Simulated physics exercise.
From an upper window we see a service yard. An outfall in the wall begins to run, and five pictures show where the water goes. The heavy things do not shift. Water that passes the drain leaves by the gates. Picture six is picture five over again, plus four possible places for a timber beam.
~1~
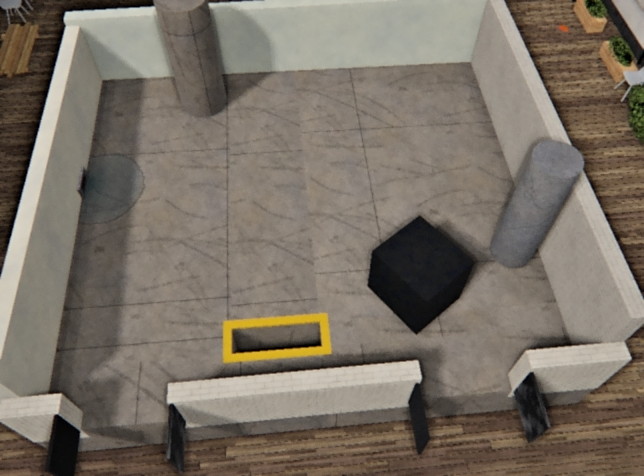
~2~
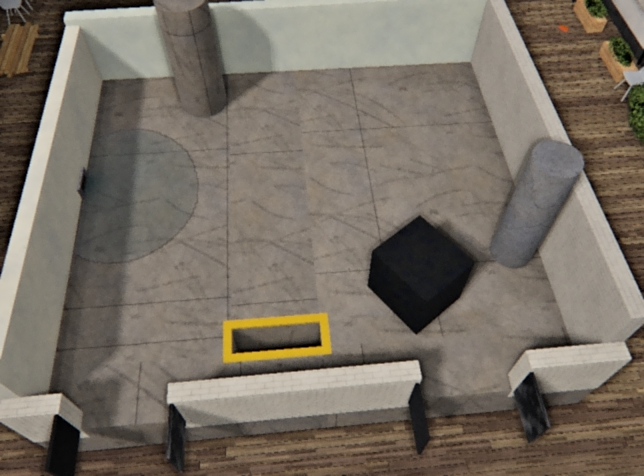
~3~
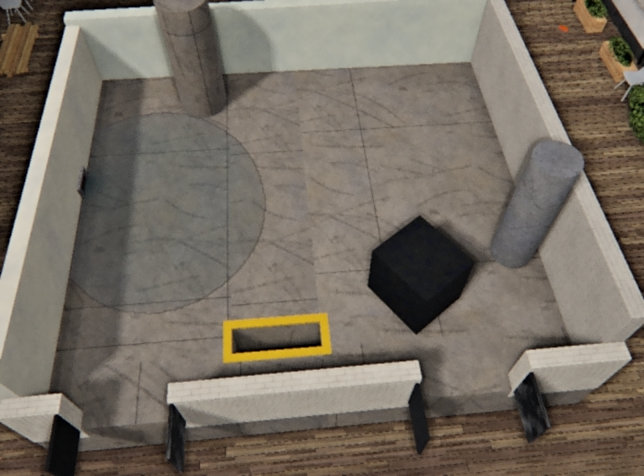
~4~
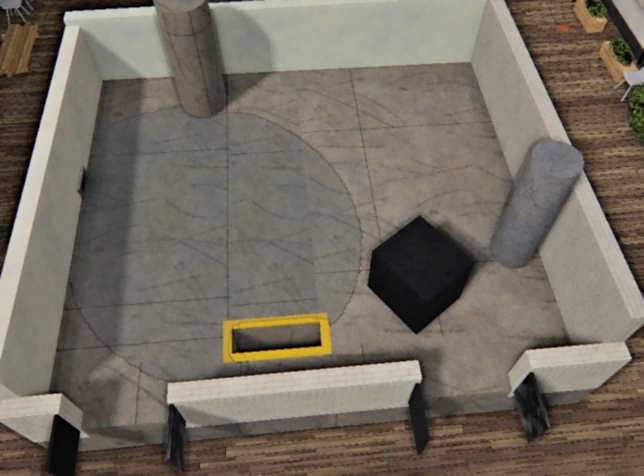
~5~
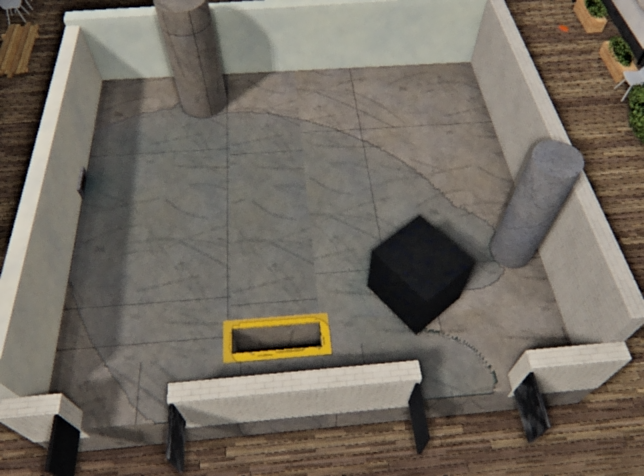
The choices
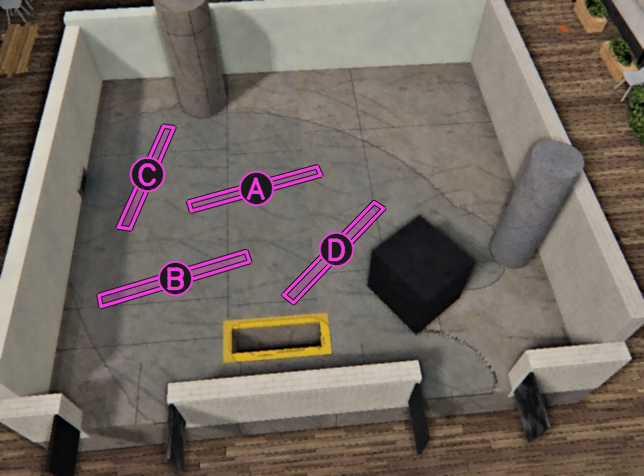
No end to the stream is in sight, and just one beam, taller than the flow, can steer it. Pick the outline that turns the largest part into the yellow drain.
D.
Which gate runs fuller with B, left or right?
The right one.
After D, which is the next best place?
A it is.
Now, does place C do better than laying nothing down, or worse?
Place C is worse.
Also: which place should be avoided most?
Here it is place B.
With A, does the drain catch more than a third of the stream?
No, it does not.
On the marked copy, A from (190, 206) to (318, 170); B from (99, 300) to (247, 256); C from (124, 228) to (168, 126); D from (288, 298) to (378, 205).
For place A, about 26 % of the stream runs into the yellow drain, about 73 % out by the gates.
For place B, about 2 % of the stream runs into the yellow drain, about 96 % out by the gates.
For place C, about 17 % of the stream runs into the yellow drain, about 77 % out by the gates.
For place D, about 46 % of the stream runs into the yellow drain, about 53 % out by the gates.
